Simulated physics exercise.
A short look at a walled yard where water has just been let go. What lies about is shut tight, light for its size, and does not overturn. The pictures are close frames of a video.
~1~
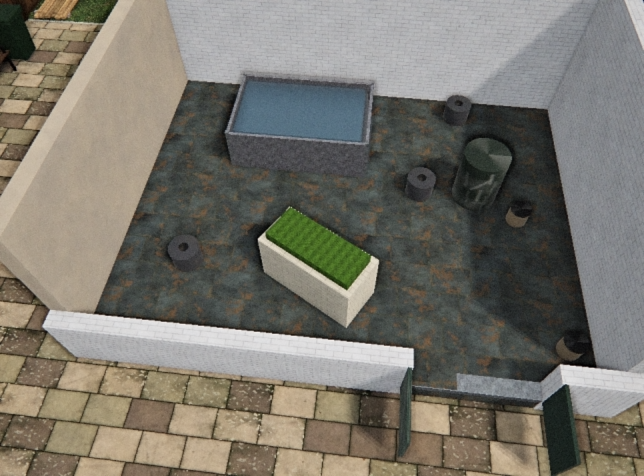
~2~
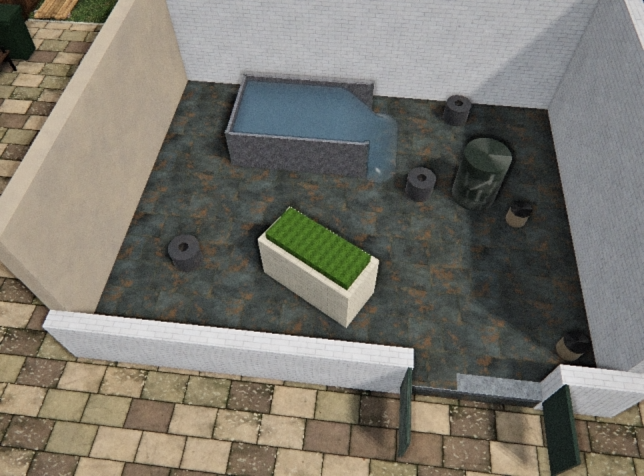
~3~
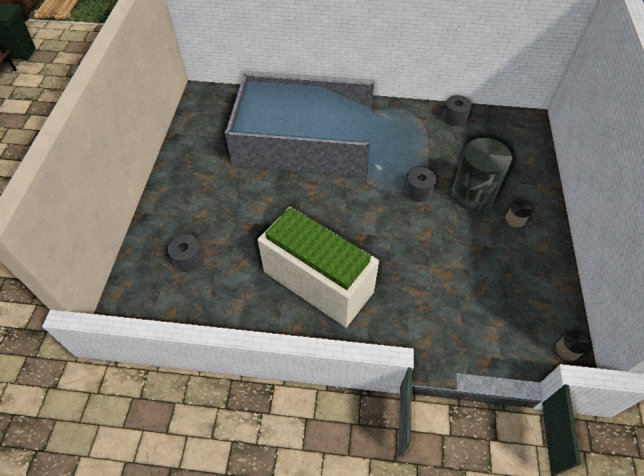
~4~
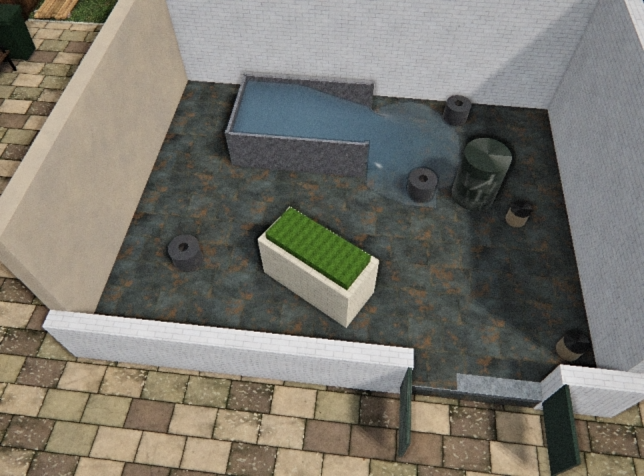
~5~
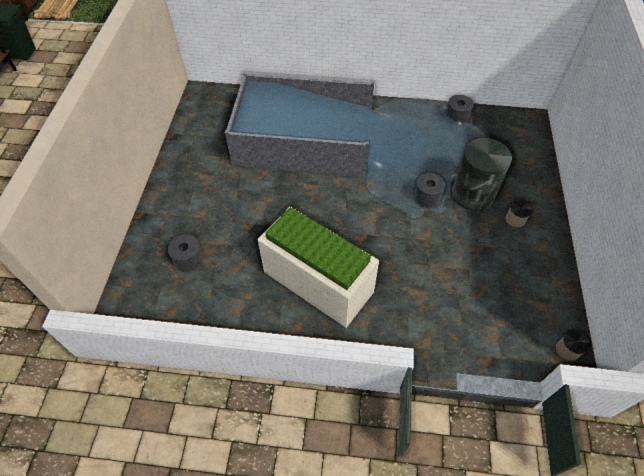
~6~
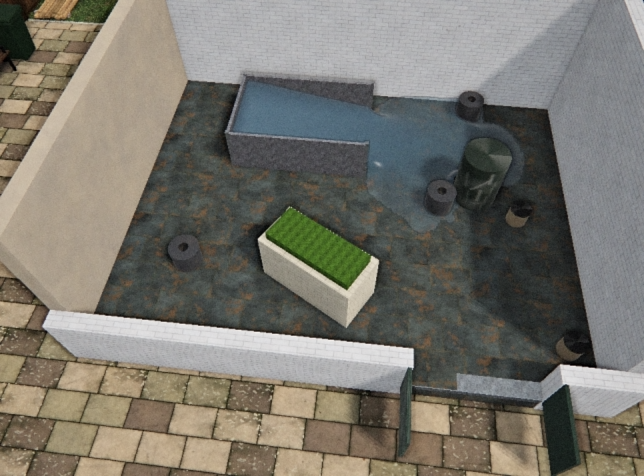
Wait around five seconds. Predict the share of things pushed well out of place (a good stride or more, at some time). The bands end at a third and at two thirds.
Share: Two thirds or above.
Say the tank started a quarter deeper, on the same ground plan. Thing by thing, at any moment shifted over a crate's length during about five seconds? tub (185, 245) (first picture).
Answer: No.
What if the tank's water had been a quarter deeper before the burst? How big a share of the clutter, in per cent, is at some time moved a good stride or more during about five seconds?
Close to 80 %.
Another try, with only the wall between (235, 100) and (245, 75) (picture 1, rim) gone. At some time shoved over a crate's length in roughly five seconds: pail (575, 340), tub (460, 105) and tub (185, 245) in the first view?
One after the other: Not that far, pushed that far, swept aside.
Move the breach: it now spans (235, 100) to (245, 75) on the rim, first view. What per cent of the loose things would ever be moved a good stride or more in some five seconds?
About 40 per cent.
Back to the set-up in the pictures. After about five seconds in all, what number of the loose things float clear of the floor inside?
I count 2.
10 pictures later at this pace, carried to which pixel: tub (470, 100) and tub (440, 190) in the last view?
Roughly at (545, 92) and (583, 316).
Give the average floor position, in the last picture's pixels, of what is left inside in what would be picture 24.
Around (452, 259).
A moment on, 2 of 5 are well off their spots; 1 afloat.
Next, 2 of 5 are well off their spots; 1 afloat.
Later, 3 of 5 are well off their spots; 3 afloat.
In the end, 3 of 5 are well off their spots, and 4 have been at some point; 2 afloat.
